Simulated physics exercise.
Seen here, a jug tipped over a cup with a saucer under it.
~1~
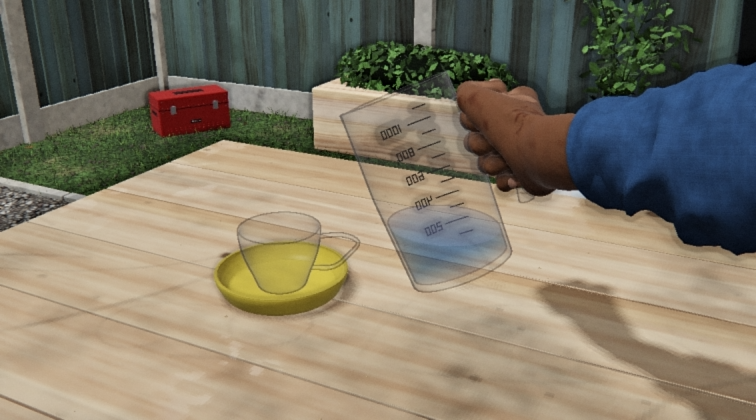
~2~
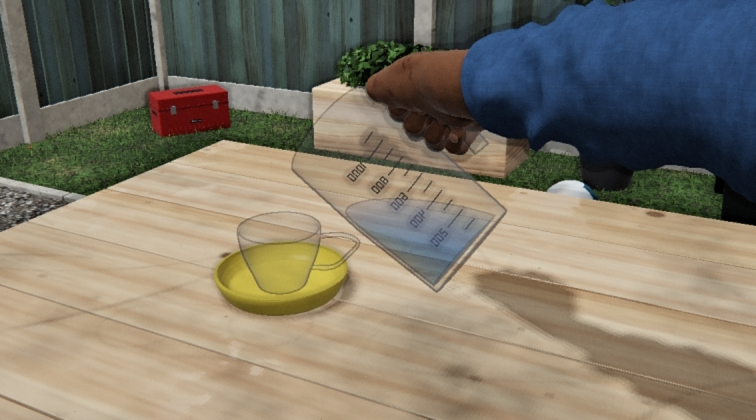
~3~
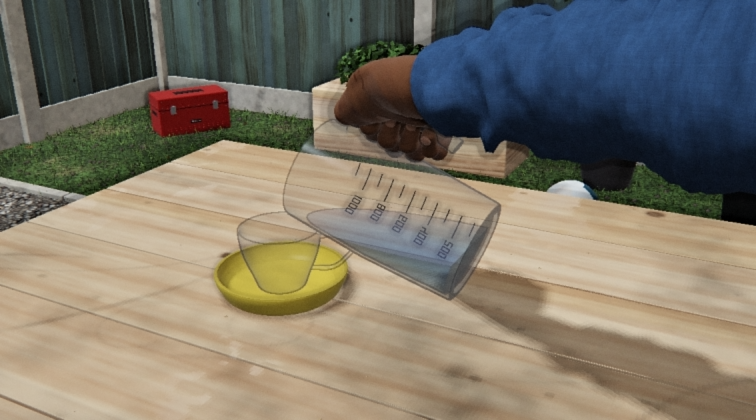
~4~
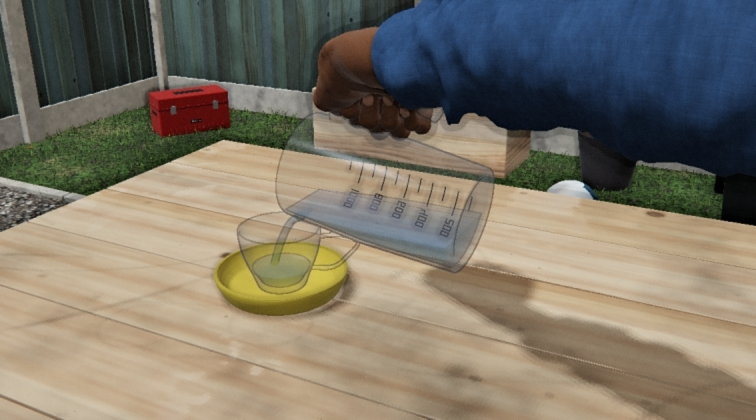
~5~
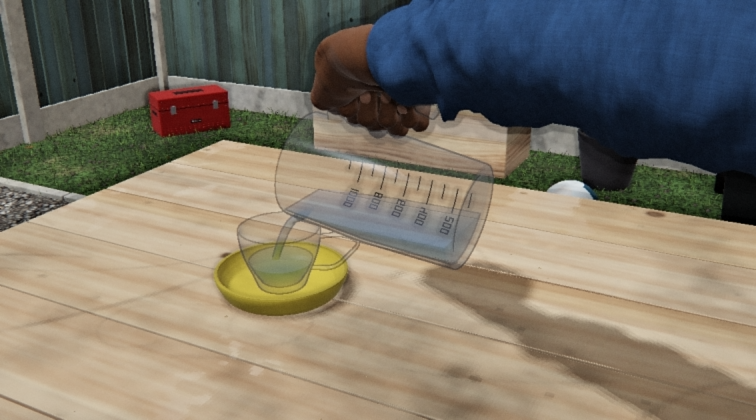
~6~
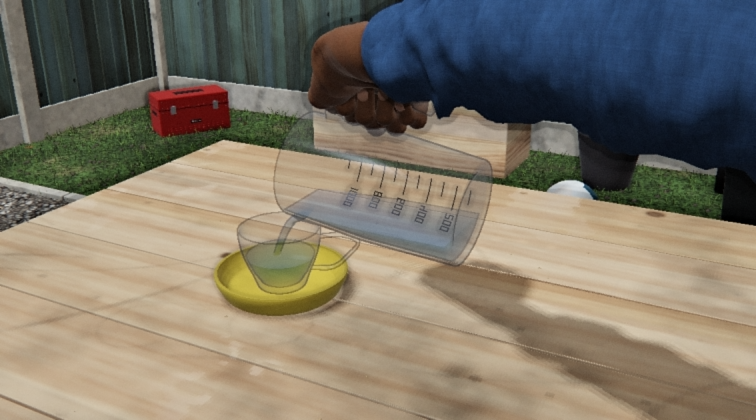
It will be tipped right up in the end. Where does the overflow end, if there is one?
The dyed water runs over into the saucer only.
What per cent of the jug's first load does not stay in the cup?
Near 15 in a hundred.
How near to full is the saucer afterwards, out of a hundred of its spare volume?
Near 20 in a hundred.
Soon after, the cup is about three quarters full; the saucer is dry.
Later, the cup is full to the brim; the saucer is wet, with room to spare.
In the end, the cup is full to the brim; the saucer is wet, with room to spare.
